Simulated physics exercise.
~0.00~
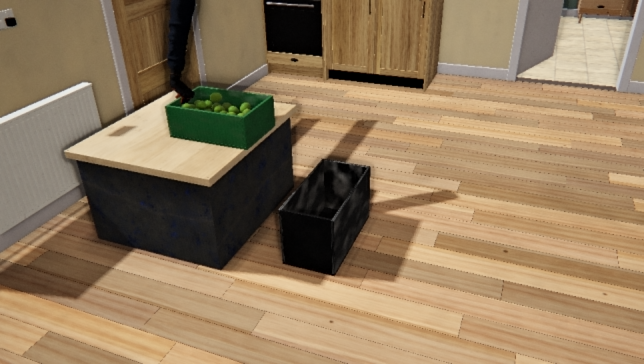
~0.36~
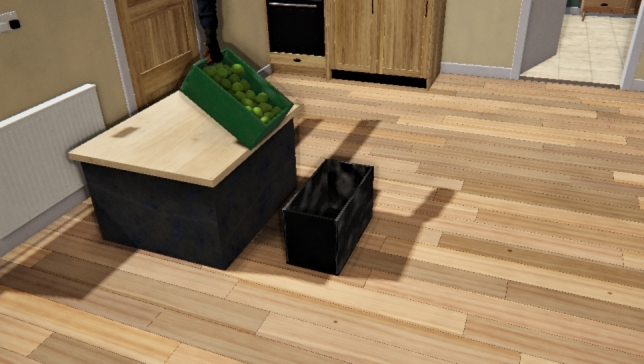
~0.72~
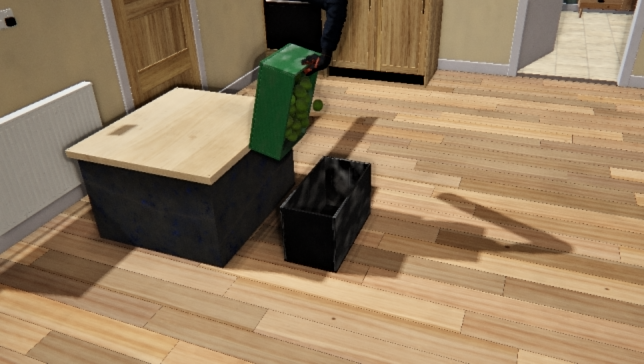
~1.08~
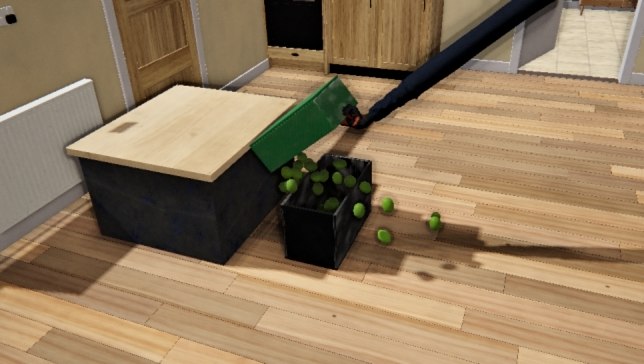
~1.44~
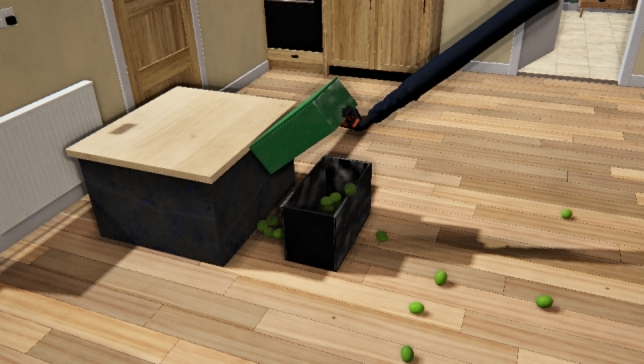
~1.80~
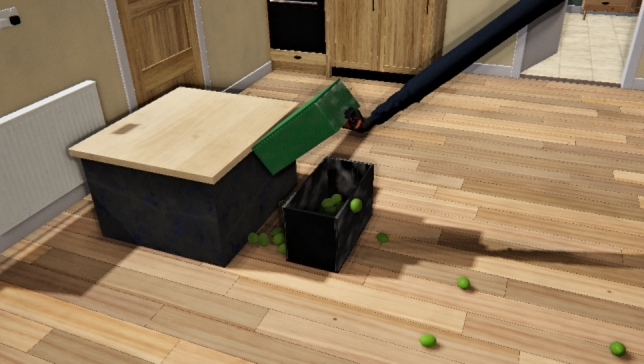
A dark arm tips green balls from a green box into a black bin, spilling some.
